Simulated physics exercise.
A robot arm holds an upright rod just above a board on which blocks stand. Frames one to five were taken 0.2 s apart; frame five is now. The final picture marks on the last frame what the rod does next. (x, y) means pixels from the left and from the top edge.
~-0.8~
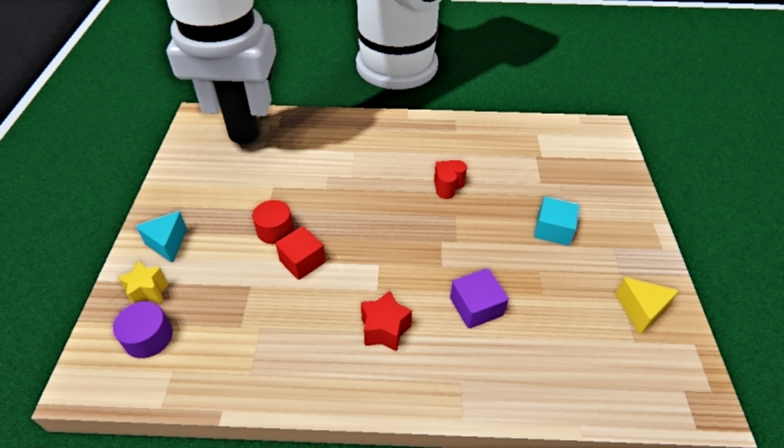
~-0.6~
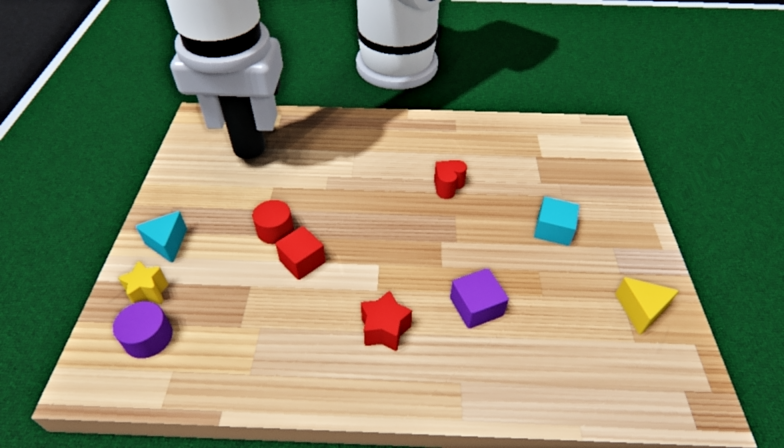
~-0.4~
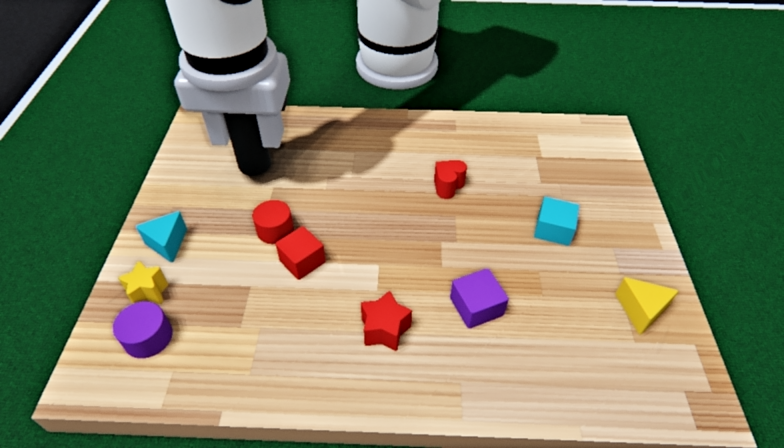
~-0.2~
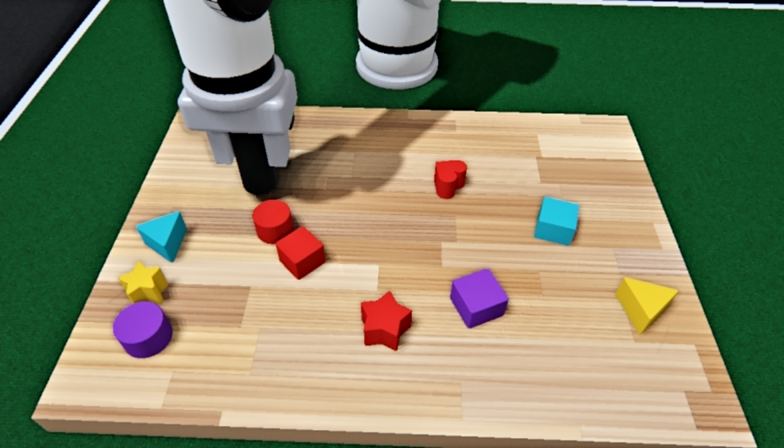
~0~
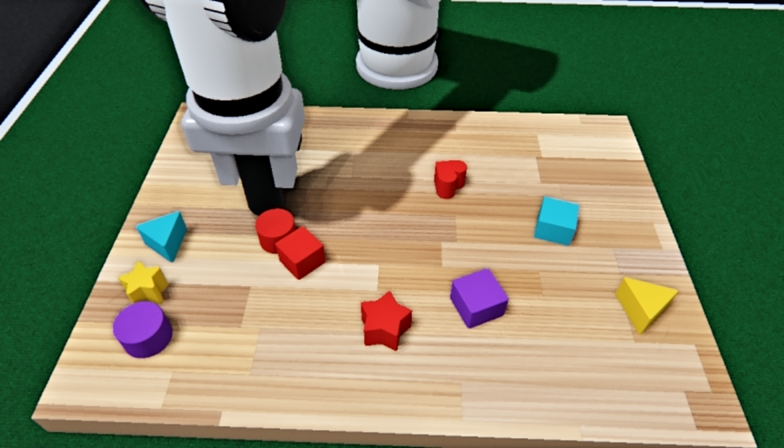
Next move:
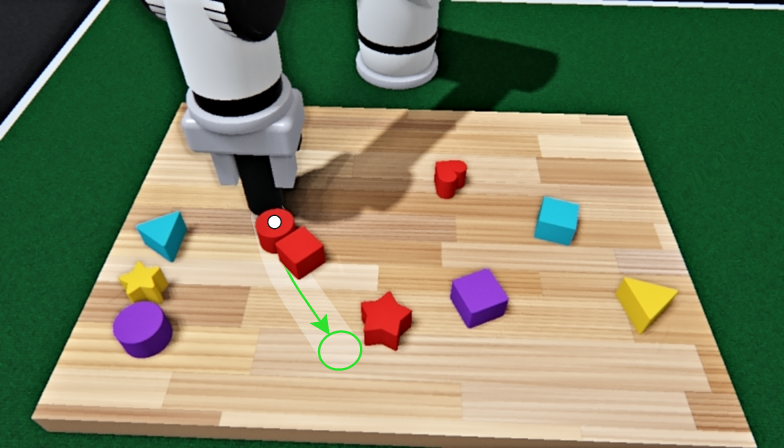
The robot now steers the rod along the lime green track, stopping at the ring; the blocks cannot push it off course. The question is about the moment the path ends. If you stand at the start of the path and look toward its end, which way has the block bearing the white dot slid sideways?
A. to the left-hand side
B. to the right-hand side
B: To the right-hand side.
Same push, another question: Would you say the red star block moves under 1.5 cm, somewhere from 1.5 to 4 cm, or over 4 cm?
It falls in the under 1.5 cm band.
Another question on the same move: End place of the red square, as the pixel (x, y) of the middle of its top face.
Most likely (347, 279).
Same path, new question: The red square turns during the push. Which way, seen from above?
The red square rotates counterclockwise.
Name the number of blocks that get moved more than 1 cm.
The push will move two blocks.
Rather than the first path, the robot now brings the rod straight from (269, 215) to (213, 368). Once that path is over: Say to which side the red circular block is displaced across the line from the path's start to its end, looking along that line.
It will end up to the left.
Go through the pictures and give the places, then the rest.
The first picture shows rod's lower end (245, 135); red circular block (271, 213); red square (299, 244); red star block (385, 313).
The second picture shows rod (250, 150); blocks still.
The third picture shows rod (255, 166); blocks still.
The fourth picture shows rod (261, 184); blocks still.
The fifth picture shows rod (266, 205); red circular block (274, 222); red square (299, 244); red star block (385, 313).
Drawn move, from (269, 215) through (281, 257) and (307, 302) to (340, 350); the dot is on the red circular block.
What follows on the original path. One third of the way, rod (279, 247); red circular block (288, 269); red square (328, 273), turned 50° anticlockwise.
Two thirds of the way, rod (305, 293); red circular block (300, 322); red square (343, 278), turned 70° anticlockwise.
At the end, rod (339, 341); red circular block (303, 364); red square (347, 279), turned 80° anticlockwise; red star block still.
